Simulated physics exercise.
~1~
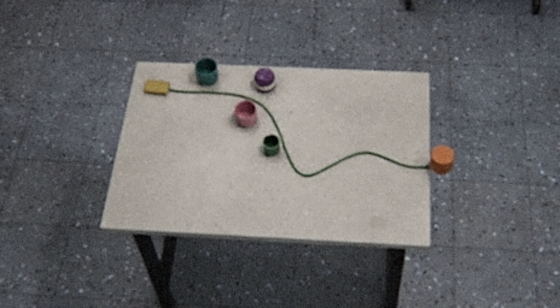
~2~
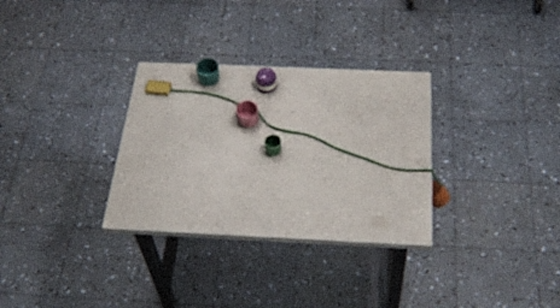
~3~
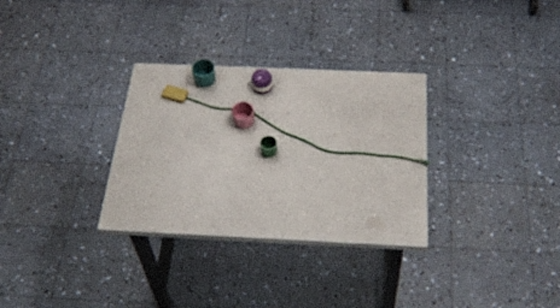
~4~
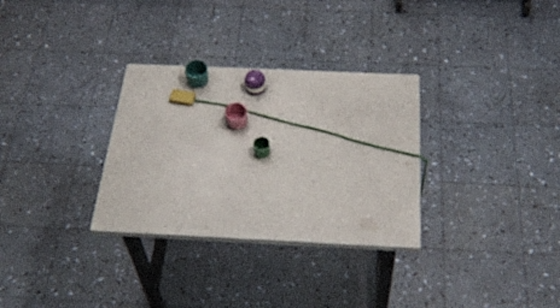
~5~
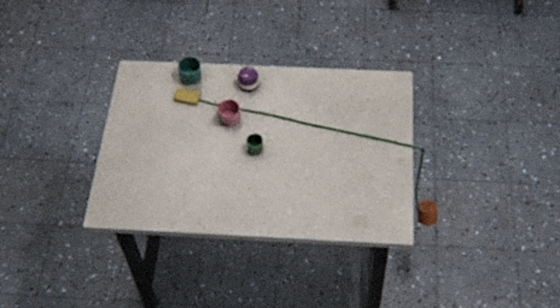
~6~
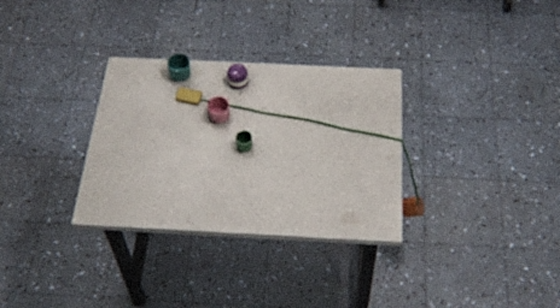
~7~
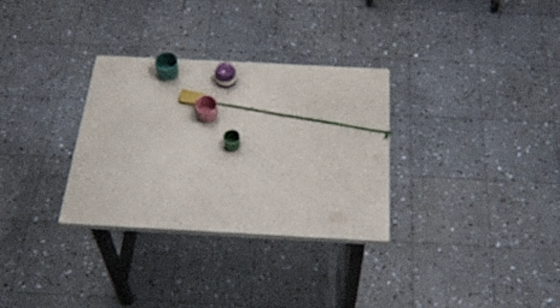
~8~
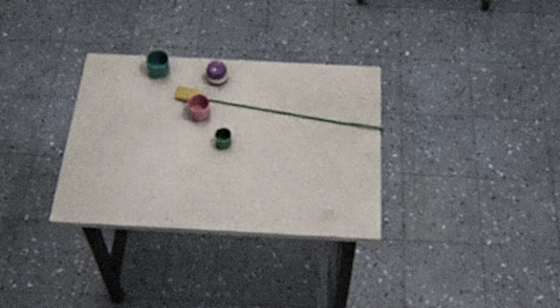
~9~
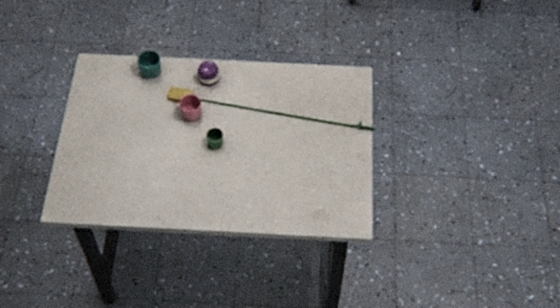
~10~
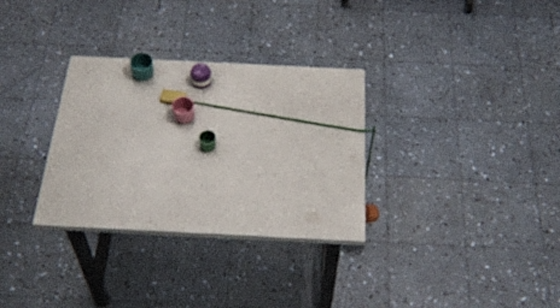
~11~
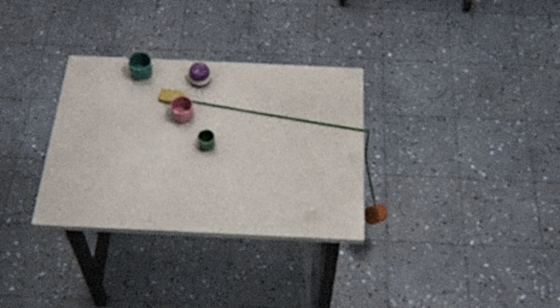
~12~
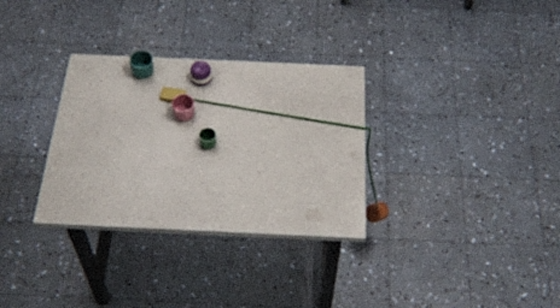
The video shows mugs and a purple jar on a table as an orange object, wired by a green cable to a yellow phone, drops over the right edge. The cable tightens, the phone slides a little right, and it stays on the tabletop while the orange object hangs below.
